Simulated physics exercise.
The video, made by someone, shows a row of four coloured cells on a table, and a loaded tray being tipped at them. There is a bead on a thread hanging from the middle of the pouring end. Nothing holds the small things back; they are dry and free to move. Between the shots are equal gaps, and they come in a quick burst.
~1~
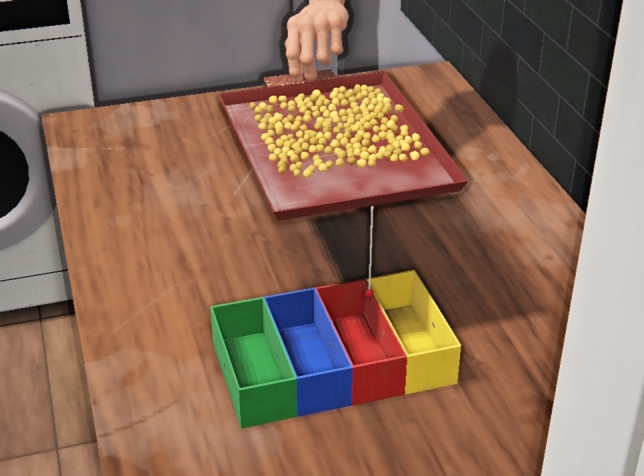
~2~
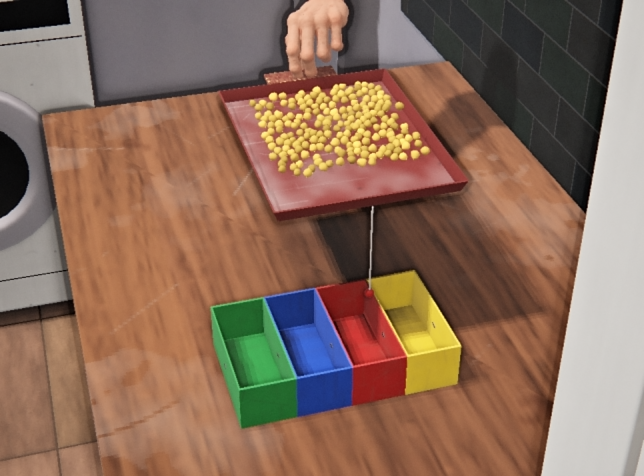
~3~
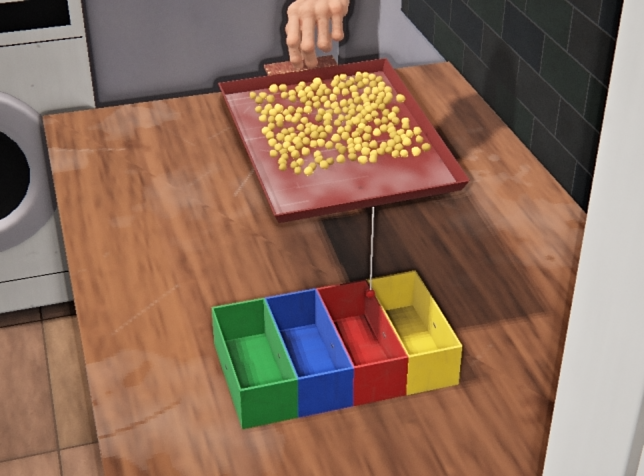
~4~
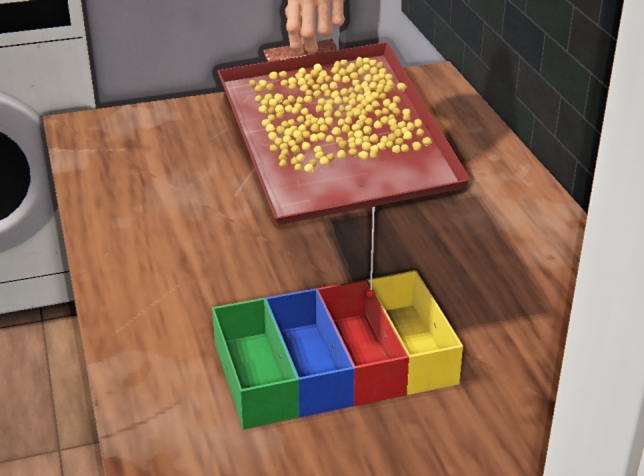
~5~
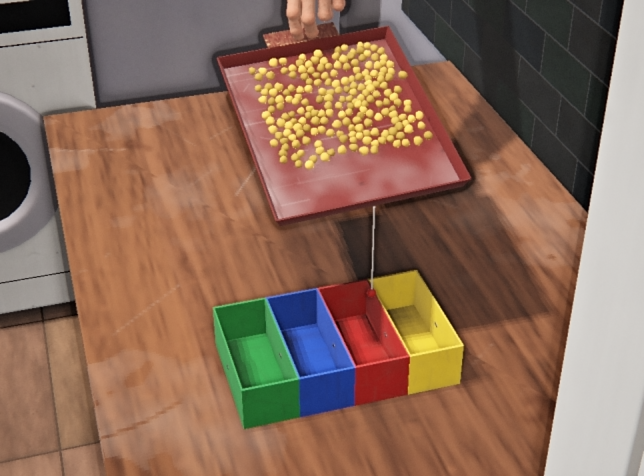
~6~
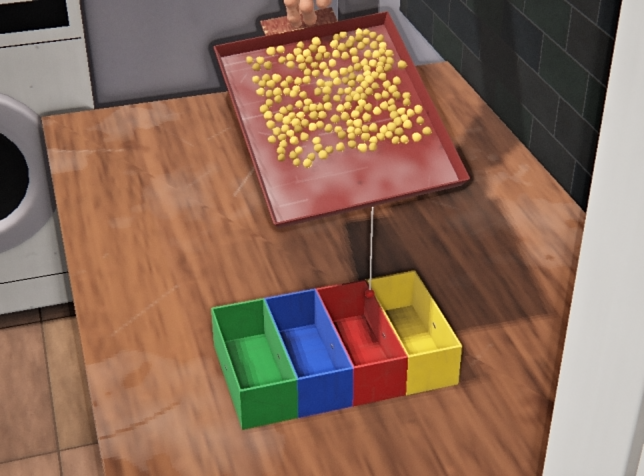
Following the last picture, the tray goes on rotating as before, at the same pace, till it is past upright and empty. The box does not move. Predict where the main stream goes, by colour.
I would say into the blue one.
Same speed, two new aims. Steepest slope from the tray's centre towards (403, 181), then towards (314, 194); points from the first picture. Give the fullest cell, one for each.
The first time it is yellow, and the second time it is the blue cell.
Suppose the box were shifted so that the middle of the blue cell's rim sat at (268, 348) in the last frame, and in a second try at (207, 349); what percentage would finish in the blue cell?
In the first position around 30 percent, in the second around 0 percent.
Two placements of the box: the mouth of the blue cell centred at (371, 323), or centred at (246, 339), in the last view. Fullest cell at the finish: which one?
First try: Green; second try: That red cell.
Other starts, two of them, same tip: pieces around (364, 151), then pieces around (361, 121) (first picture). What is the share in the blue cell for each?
Estimates in order: 40 percent, 40 percent.
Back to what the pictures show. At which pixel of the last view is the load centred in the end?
Centre at rest: Close to (324, 372).
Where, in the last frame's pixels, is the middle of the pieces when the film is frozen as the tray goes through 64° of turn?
Mark it at roughly (334, 206) in the final frame.
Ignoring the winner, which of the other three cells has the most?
Second best is the red cell.
Shortly afterwards, tray tipped steeply; the bulk on the tray; only a few in the blue cell; near a quarter falling or outside the box.
Next, tray tipped past a quarter turn; near a quarter on the tray; near a quarter in the blue cell; a little in the red cell; a little in the green cell; only a few in the yellow cell; near a quarter falling or outside the box.
Some moments later, tray tipped past a quarter turn; near half in the blue cell; near a quarter in the red cell; a little in the green cell; a little in the yellow cell; a little falling or outside the box.
In the end, tray tipped past a quarter turn; near half in the blue cell; near a quarter in the red cell; a little in the green cell; a little in the yellow cell; a little outside the box.
